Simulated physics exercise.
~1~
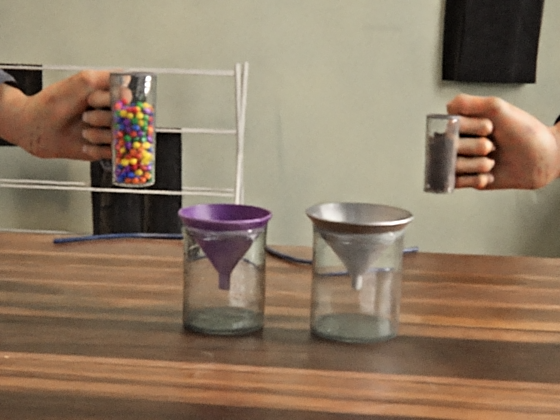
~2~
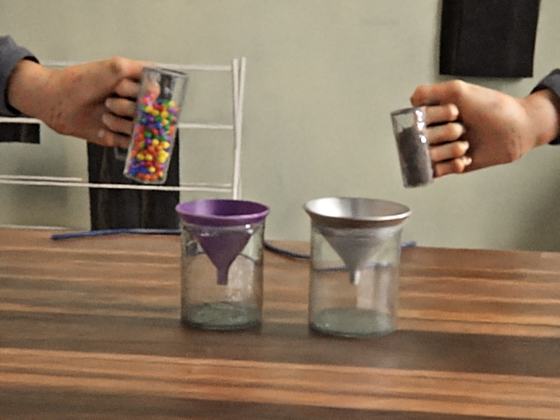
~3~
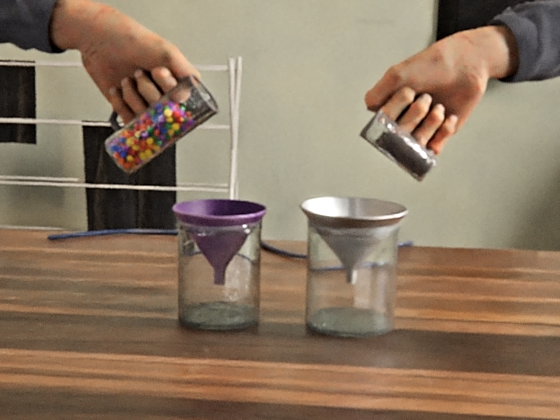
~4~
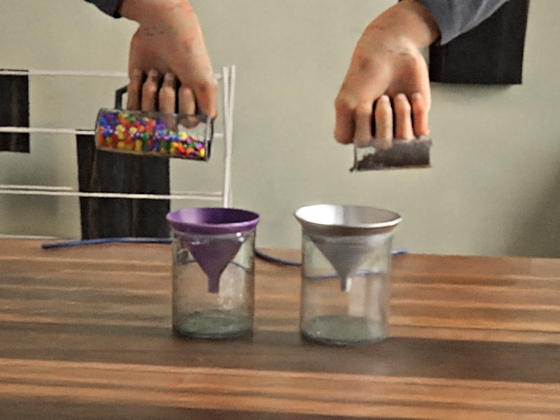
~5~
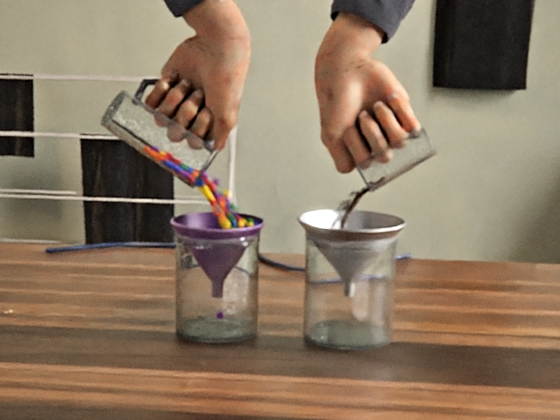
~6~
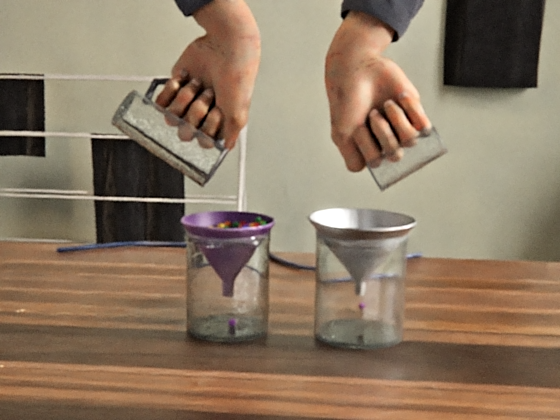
Two hands, one on each side, hold clear cups above a striped wooden table, seen from the front by a slightly swaying camera. The left cup holds many brightly coloured beads and the right a dark grey filling, while below stand two glass jars, the left topped with a purple funnel and the right with a silver-grey one. The hands move inward and tip the cups onto their sides, then further over, so the contents spill into the funnels. Both cups end up empty, with most of each load held in its funnel and only a few pieces down in each jar.
